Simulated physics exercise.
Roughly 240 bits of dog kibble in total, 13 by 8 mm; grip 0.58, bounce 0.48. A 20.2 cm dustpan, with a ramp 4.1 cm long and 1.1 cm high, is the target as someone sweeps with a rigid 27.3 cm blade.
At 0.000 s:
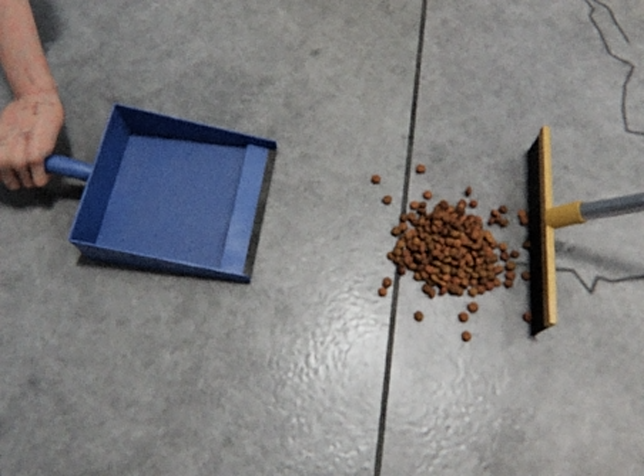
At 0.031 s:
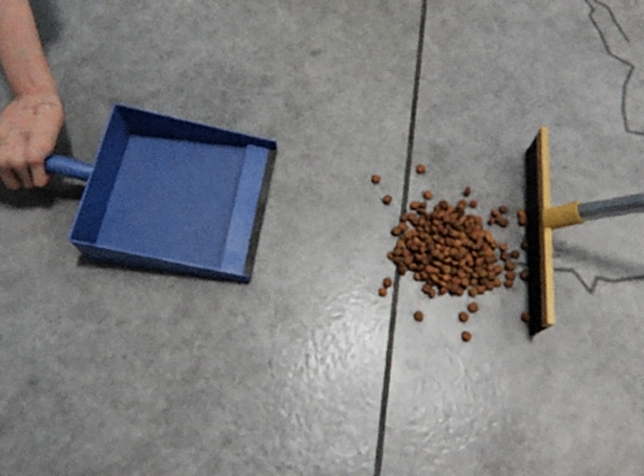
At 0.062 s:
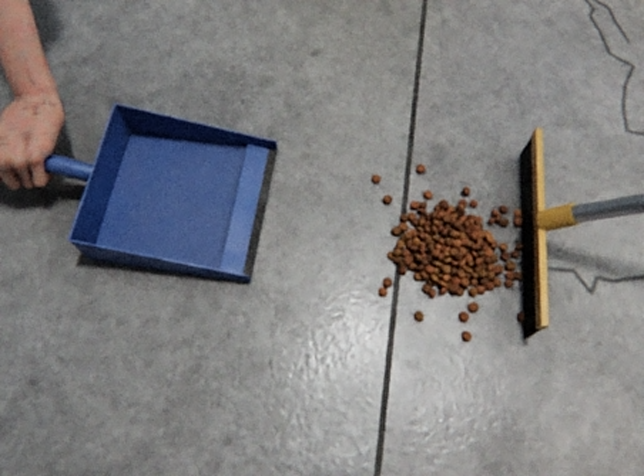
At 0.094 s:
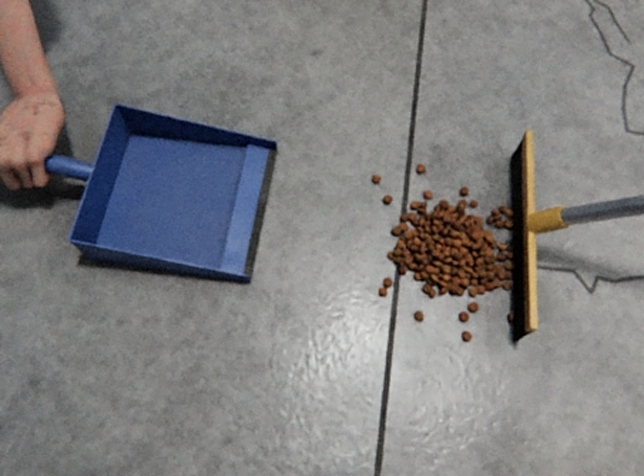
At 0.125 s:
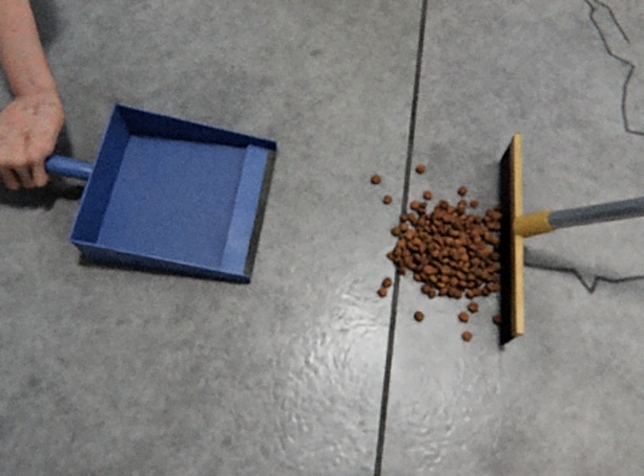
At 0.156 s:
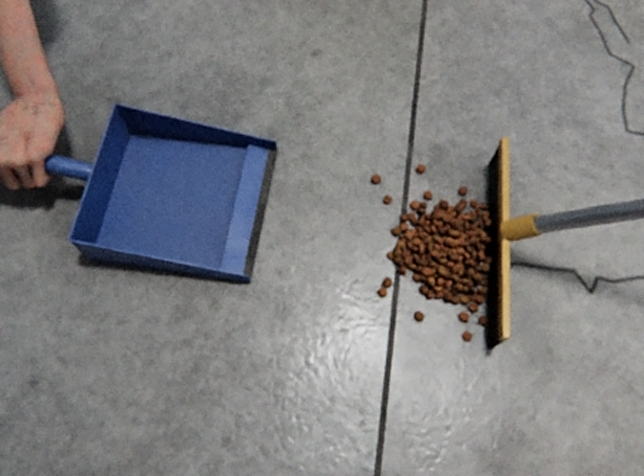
A broom with a yellow-edged head slid a short way left across the gray floor, nudging the near side of a pile of brown kibble, while a hand held a blue dustpan still.
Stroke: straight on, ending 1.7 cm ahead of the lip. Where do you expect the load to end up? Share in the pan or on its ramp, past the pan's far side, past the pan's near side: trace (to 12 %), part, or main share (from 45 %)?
In the pan or on its ramp part, past the pan's far side trace, past the pan's near side main share.
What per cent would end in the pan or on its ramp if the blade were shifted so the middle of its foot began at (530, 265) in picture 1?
Close to 15 in a hundred.
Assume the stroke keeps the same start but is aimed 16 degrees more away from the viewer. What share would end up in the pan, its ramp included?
Then about 50 per cent.
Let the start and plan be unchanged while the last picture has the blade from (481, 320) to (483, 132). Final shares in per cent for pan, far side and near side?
You'd see pan at 55, far at 0 and near at 20.
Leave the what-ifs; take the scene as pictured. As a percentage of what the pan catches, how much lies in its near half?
Close to 90 %.
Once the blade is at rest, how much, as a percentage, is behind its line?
Something like 15 per cent, roughly.
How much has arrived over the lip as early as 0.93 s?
About 25 percent up to then.
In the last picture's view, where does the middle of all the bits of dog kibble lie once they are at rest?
Approximately (243, 286) in the last picture.
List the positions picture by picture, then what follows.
Blade from (550, 322) to (543, 133), moved 0.0 cm, 0 of the pieces shifted so far; middle of the pieces at (451, 247); pan at (174, 201), in the first picture.
Blade from (547, 323) to (541, 134), moved 0.3 cm, 0 of the pieces shifted so far; middle of the pieces at (451, 247), in the second picture.
Blade from (541, 325) to (536, 135), moved 1.1 cm, 5 of the pieces shifted so far; middle of the pieces at (451, 247), in the third picture.
Blade from (531, 328) to (527, 138), moved 2.5 cm, 10 of the pieces shifted so far; middle of the pieces at (451, 247), in the fourth picture.
Blade from (517, 332) to (515, 141), moved 4.2 cm, 78 of the pieces shifted so far; middle of the pieces at (449, 245), in the fifth picture.
Blade from (503, 337) to (503, 144), moved 6.0 cm, 110 of the pieces shifted so far; middle of the pieces at (447, 250); pan at (174, 201). Its pace works out near 0.57 m/s, heading 25 degrees towards the viewer's side, in the sixth picture.
After 0.44 s, middle of the blade 17 cm from the lip; 0 % over the lip, far side 0 %, near side 25 %.
Then, at 0.62 s, middle of the blade 8 cm from the lip; 0 % over the lip, far side 0 %, near side 45 %.
After 0.93 s, middle of the blade 2 cm from the lip; 25 % over the lip, far side 0 %, near side 50 %.
At rest (1.4 s), pan 20 %, far side 0 %, near side 50 %, in front of the lip or behind the blade 25 %.
